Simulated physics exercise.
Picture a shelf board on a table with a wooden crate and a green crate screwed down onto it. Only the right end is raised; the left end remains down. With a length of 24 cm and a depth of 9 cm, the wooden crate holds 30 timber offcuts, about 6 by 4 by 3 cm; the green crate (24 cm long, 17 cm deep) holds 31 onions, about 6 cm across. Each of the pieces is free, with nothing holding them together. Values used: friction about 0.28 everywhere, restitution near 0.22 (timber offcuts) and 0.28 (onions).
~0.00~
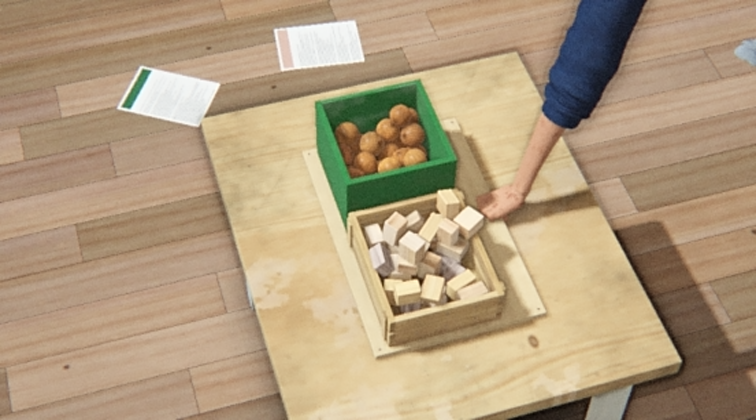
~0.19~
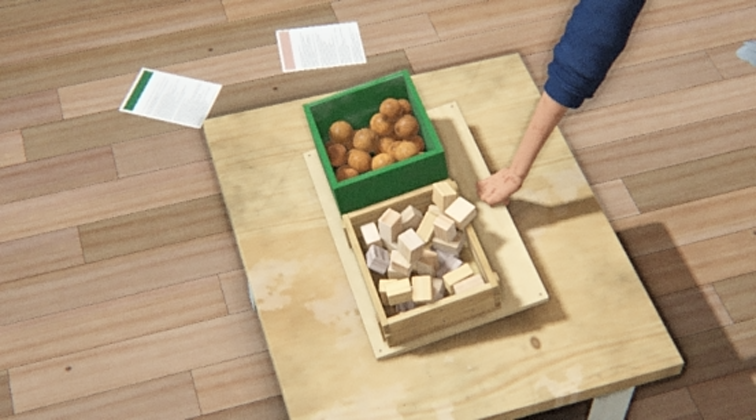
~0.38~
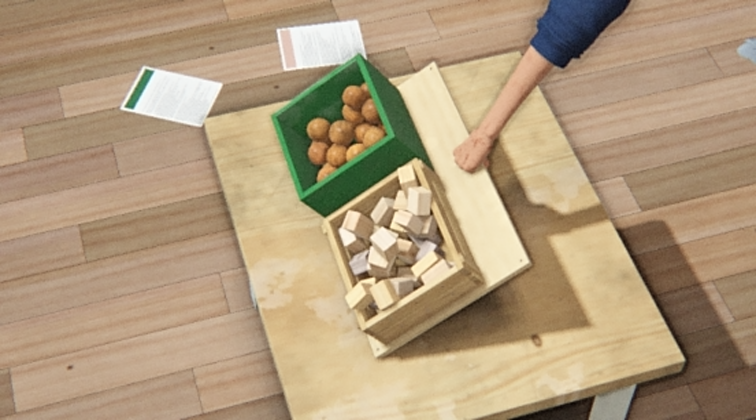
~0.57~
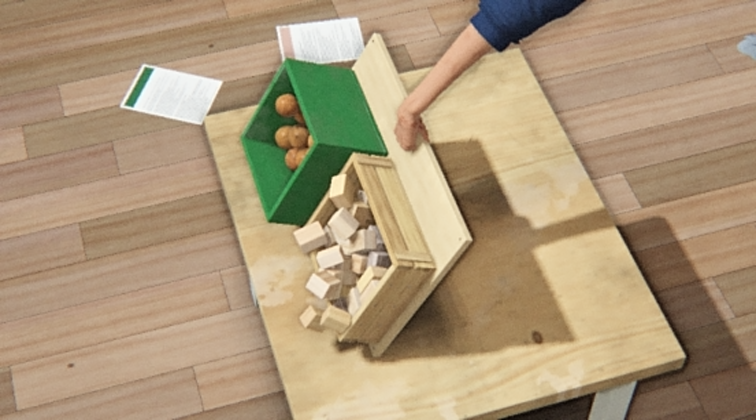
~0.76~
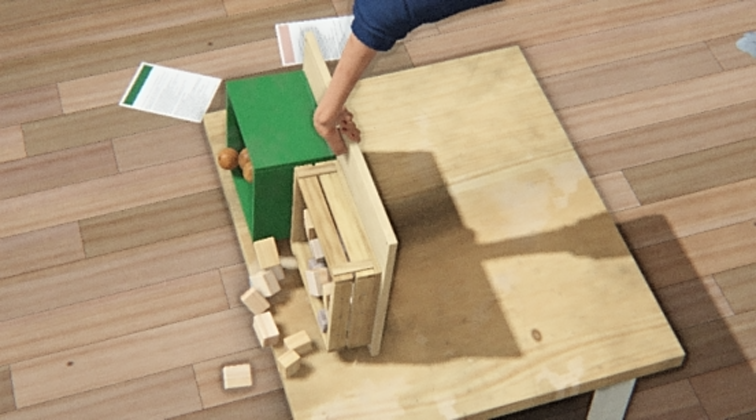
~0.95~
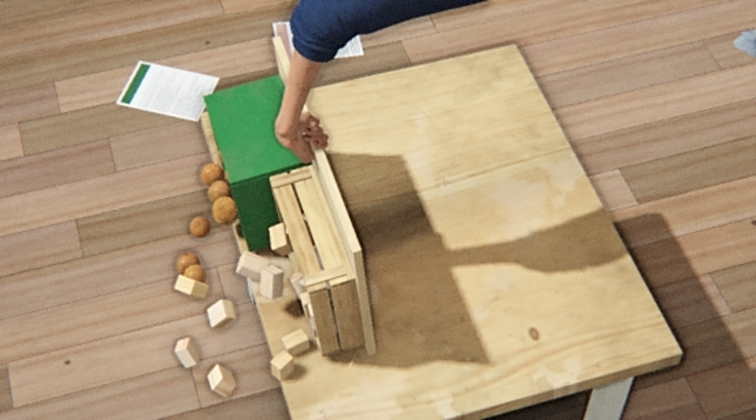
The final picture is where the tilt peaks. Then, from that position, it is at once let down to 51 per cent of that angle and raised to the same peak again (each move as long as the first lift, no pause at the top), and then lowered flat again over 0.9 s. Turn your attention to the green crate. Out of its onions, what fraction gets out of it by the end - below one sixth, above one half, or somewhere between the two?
By the end, above one half of them are out.
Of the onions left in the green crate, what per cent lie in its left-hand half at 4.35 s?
Share in that half: Close to 60 %.
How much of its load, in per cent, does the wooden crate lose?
About 60 percent for the wooden crate.
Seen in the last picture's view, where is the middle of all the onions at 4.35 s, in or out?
Close to (166, 375).
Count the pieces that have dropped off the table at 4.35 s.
I'd put the number around 30.
After 1.49 s, tilt 67°; the wooden crate is down by 17 of 30 and the green crate is down by 19 of 31.
After 2.17 s, tilt 58°; the wooden crate is down by 17 of 30 and the green crate is down by 19 of 31.
After 3.13 s, tilt 73°; the wooden crate is down by 19 of 30 and the green crate is down by 19 of 31.
When it is over (at 4.35 s), the wooden crate is down by 19 of 30 and the green crate is down by 22 of 31. Asked share, 22 of 31, 71 per cent.
